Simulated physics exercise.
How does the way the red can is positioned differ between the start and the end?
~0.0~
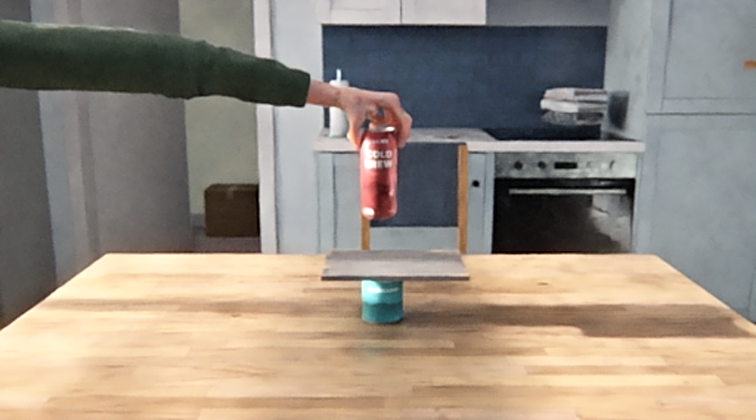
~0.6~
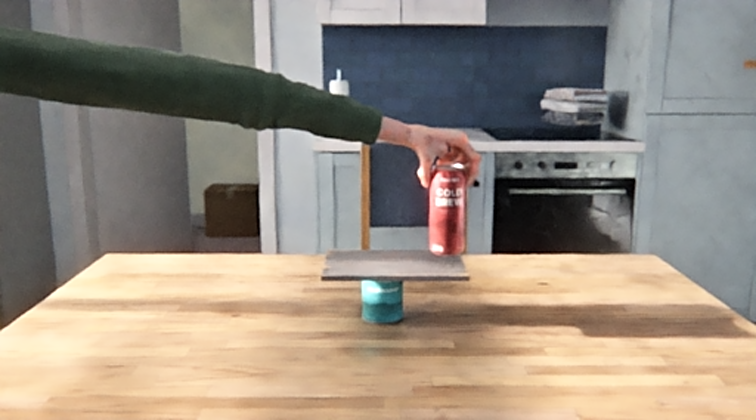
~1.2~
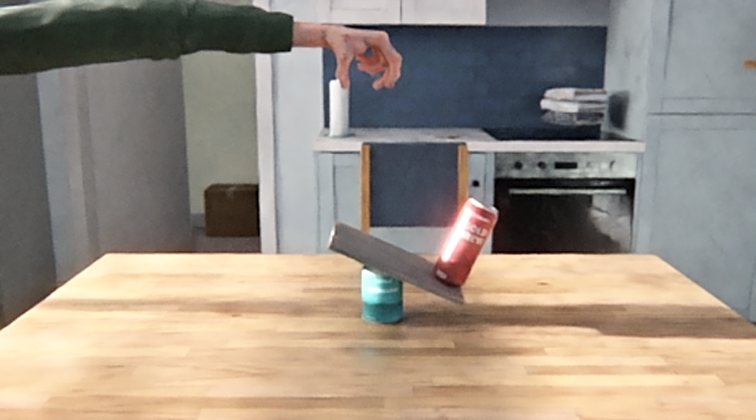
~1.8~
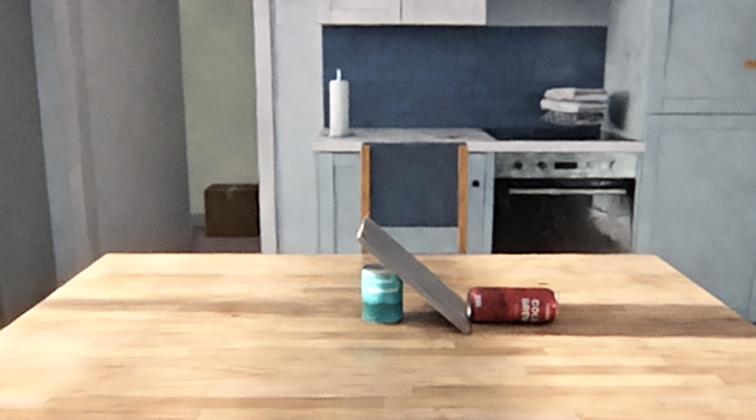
At the start the red can is upright, held by a hand above the grey board. By the end it is lying on its side on the wooden table.
